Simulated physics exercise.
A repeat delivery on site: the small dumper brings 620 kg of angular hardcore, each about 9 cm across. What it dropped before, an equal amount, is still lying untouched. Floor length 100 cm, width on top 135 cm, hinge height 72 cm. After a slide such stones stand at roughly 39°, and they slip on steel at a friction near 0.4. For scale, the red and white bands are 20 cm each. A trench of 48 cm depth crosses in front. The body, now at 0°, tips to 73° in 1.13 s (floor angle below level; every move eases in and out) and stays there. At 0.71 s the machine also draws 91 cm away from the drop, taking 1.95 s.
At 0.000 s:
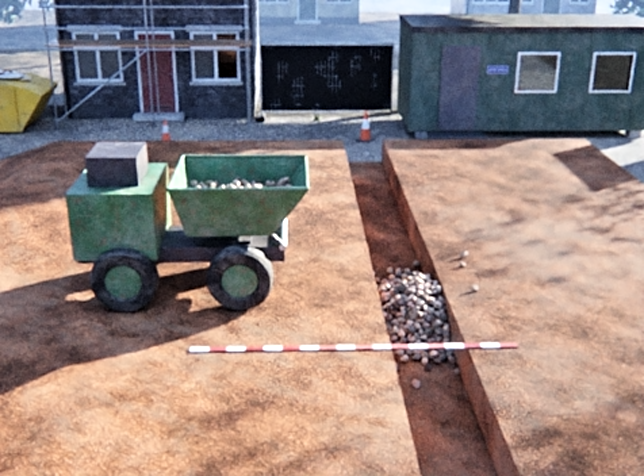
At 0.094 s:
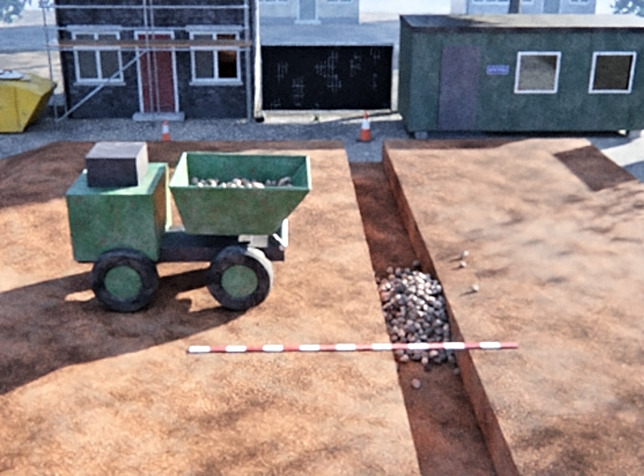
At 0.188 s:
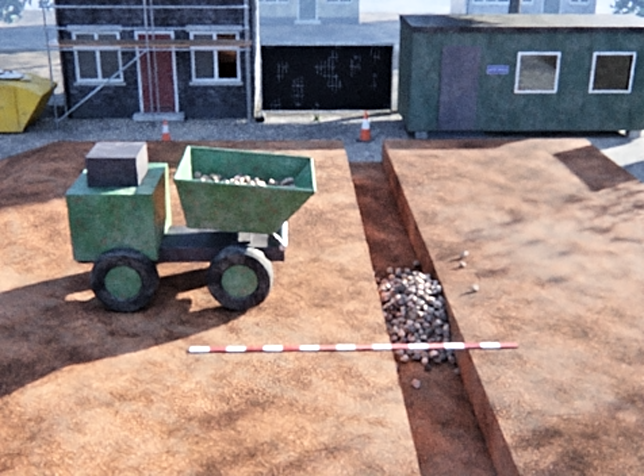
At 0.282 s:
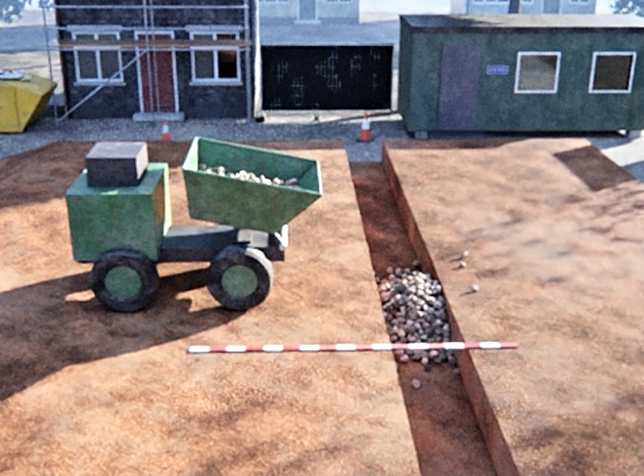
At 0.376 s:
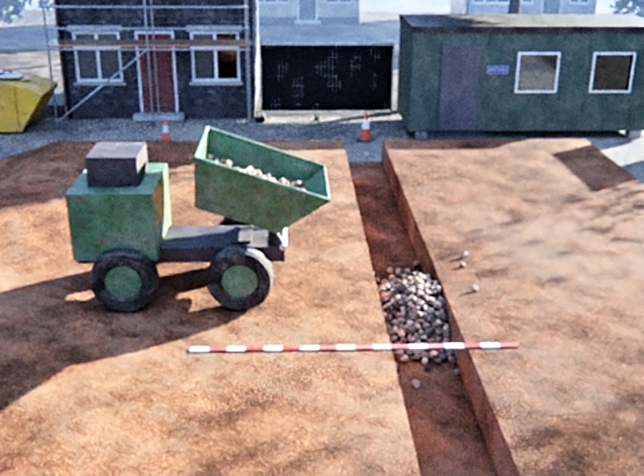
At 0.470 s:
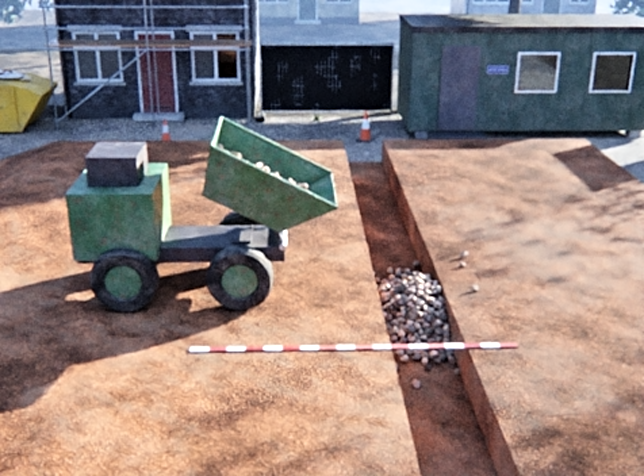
A small green dumper stood still beside a trench with a heap of stones in it, and its loaded skip slowly tilted up at the back and down toward the trench on the right.
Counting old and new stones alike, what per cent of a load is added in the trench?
Roughly 32 per cent of a load more.
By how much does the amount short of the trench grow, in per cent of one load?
Near 60 parts in a hundred.
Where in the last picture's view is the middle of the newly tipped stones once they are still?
Their middle is at about (356, 280).
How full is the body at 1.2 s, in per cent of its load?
It holds some 90 per cent.
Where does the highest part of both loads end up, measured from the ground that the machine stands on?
Some 26 cm above that level.
After 0.9 s the floor is at 62°; in per cent of one load, 100 in the body, 100 in the trench, 0 past the trench; the foremost stones are at (450, 294).
After 1.2 s the floor is at 73°; in per cent of one load, 92 in the body, 8 short of the trench, 100 in the trench, 0 past the trench; the foremost stones are at (450, 294).
After 3.1 s the floor is at 73°; in per cent of one load, 17 in the body, 51 short of the trench, 131 in the trench, 0 past the trench; the foremost stones are at (450, 294).
After 6.0 s the floor is at 73°; in per cent of one load, 9 in the body, 60 short of the trench, 131 in the trench, 0 past the trench; the foremost stones are at (450, 294). Net gain in the trench, 32.
